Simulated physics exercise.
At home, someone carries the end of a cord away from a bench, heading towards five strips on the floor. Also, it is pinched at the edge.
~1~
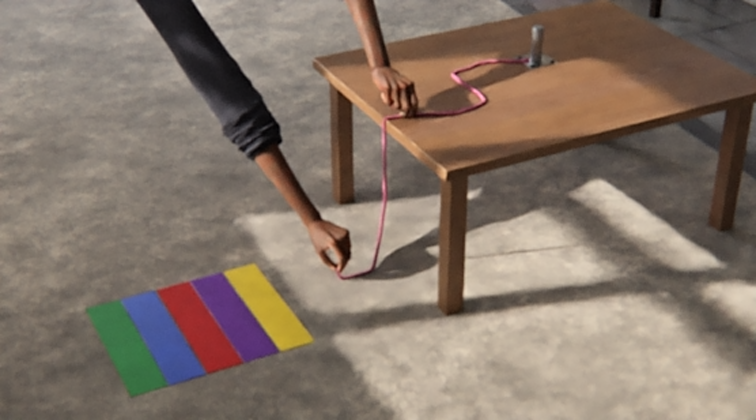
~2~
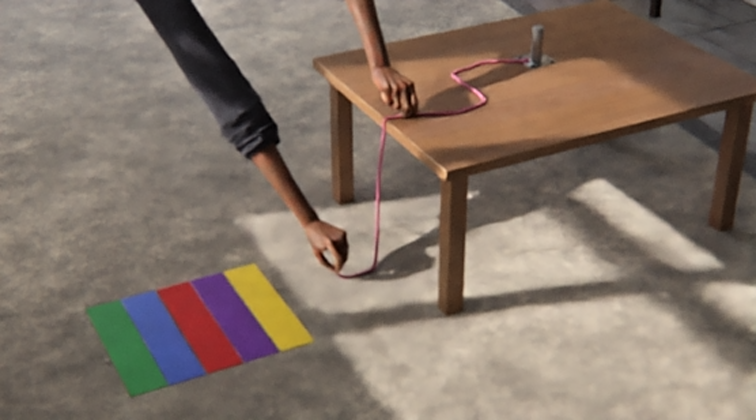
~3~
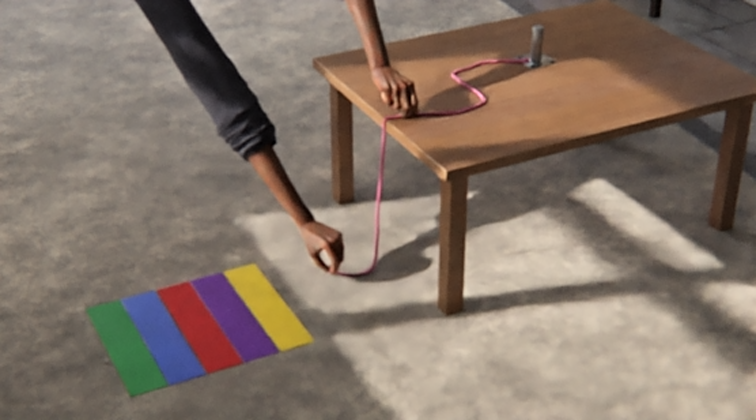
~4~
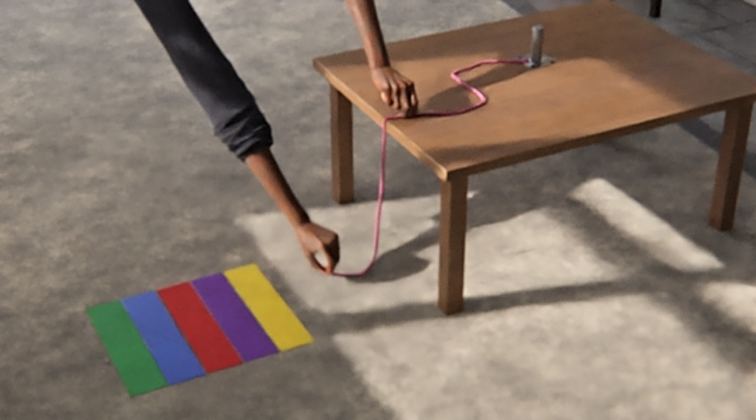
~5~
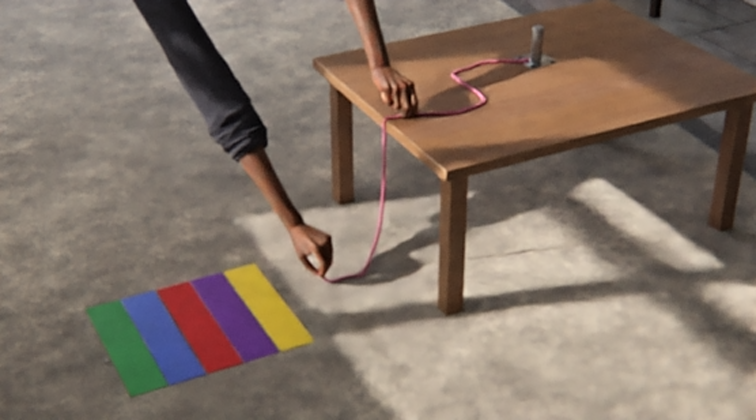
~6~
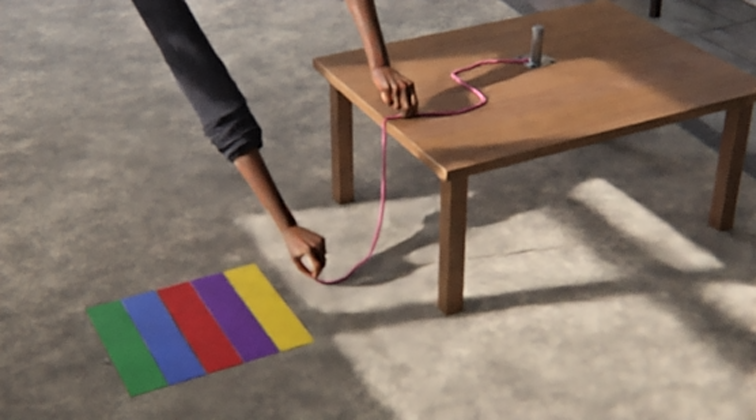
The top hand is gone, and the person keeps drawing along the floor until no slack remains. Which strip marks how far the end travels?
The green strip.
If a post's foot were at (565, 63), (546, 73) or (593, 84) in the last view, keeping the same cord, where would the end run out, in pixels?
About (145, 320), (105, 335) and (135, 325).
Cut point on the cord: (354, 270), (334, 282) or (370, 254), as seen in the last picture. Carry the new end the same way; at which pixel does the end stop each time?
First (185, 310), then (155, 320), then (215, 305).
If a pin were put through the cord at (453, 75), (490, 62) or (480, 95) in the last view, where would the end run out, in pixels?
For the three tries you'd see (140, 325), (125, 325) and (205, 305).
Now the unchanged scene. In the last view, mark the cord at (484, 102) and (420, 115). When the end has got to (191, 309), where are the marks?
(395, 105) and (360, 167).
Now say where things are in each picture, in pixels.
End (337, 269); yellow (287, 331); purple (251, 342); red (216, 352); blue (179, 363); green (141, 374), in the first picture.
End (335, 269); cord through (495, 62) (457, 79) (468, 109) (396, 117) (378, 186) (376, 255), in the second picture.
End (330, 271), in the third picture.
End (326, 272); cord through (495, 62) (457, 79) (468, 109) (396, 117) (382, 185) (375, 256), in the fourth picture.
End (319, 274), in the fifth picture.
End (313, 276); cord through (495, 62) (457, 79) (468, 109) (396, 117) (384, 185) (369, 256), in the sixth picture.
Soon after, end near (191, 309); over red.
Then, end near (146, 322); over blue.
At full stretch, end near (118, 330); over green. The end stops over the green strip.
